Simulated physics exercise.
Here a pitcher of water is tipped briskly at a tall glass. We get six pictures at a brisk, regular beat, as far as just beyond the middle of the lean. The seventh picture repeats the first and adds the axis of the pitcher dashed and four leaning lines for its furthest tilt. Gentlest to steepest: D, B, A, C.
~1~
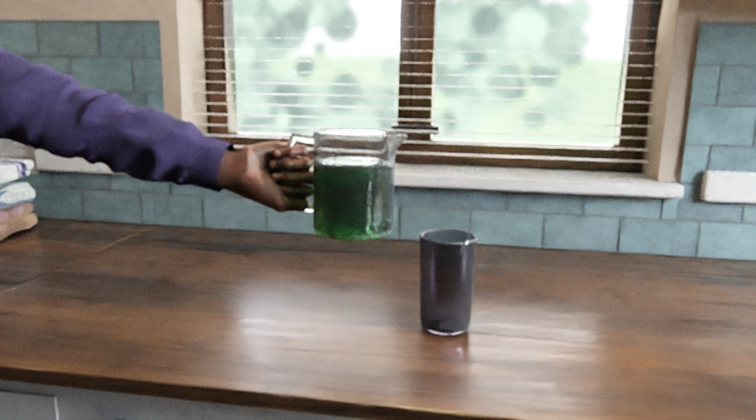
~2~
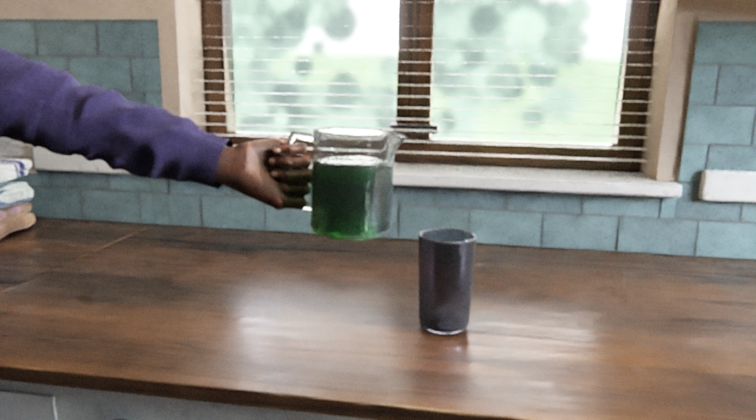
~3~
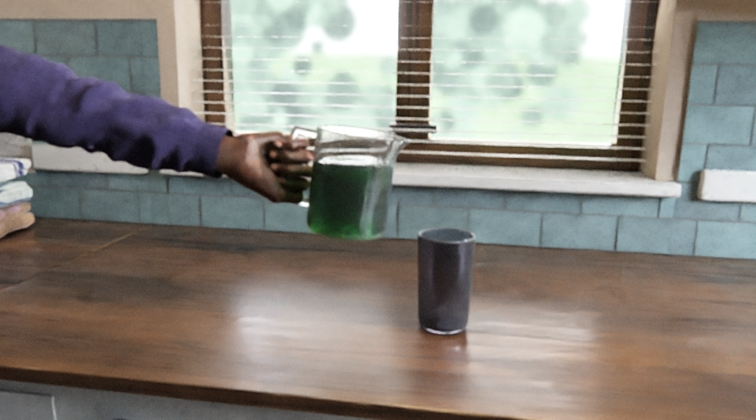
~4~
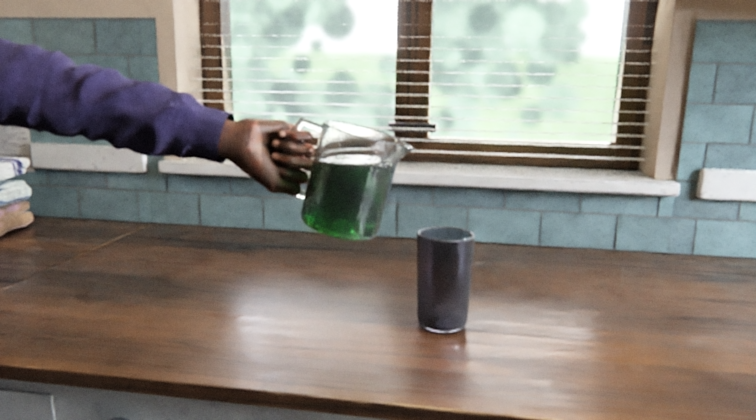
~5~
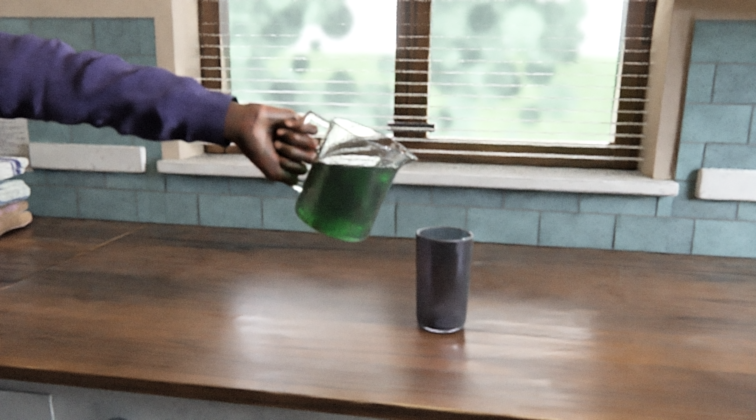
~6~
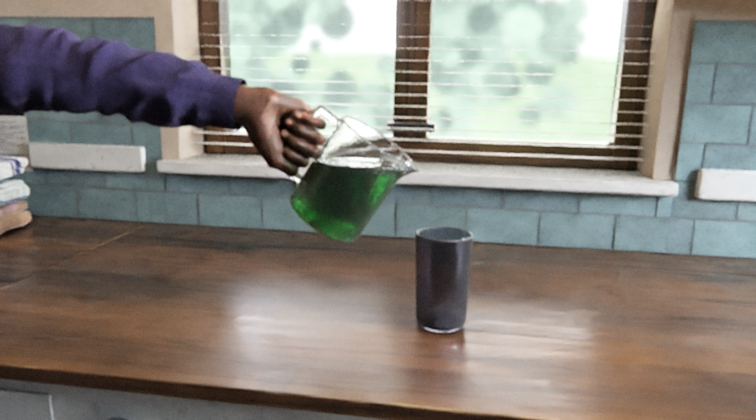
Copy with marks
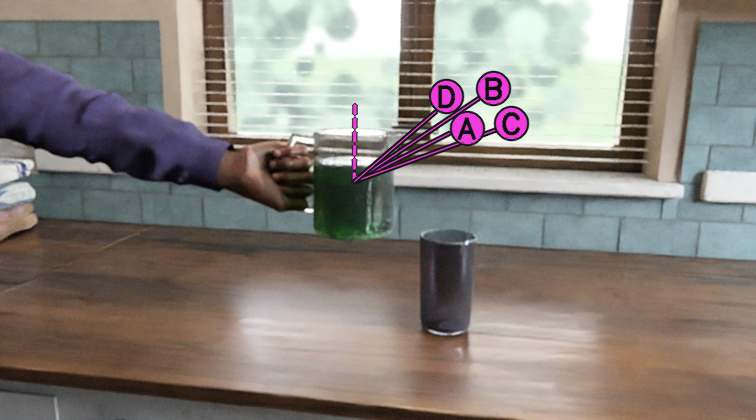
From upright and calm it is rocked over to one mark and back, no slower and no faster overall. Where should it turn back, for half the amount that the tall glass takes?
A is best.
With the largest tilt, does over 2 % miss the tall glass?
No.
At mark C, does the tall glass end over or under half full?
Over half.
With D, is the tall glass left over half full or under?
Under.
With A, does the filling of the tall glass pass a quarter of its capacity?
Yes, clearly.
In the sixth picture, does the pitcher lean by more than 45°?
No.
In magenta, A at (449, 133); B at (479, 97); C at (495, 130); D at (435, 111).
With A, the tall glass ends with about 49 % of what it can hold.
With B, the tall glass ends with about 31 % of what it can hold.
With C, the tall glass ends with about 72 % of what it can hold.
With D, the tall glass ends with about 17 % of what it can hold.
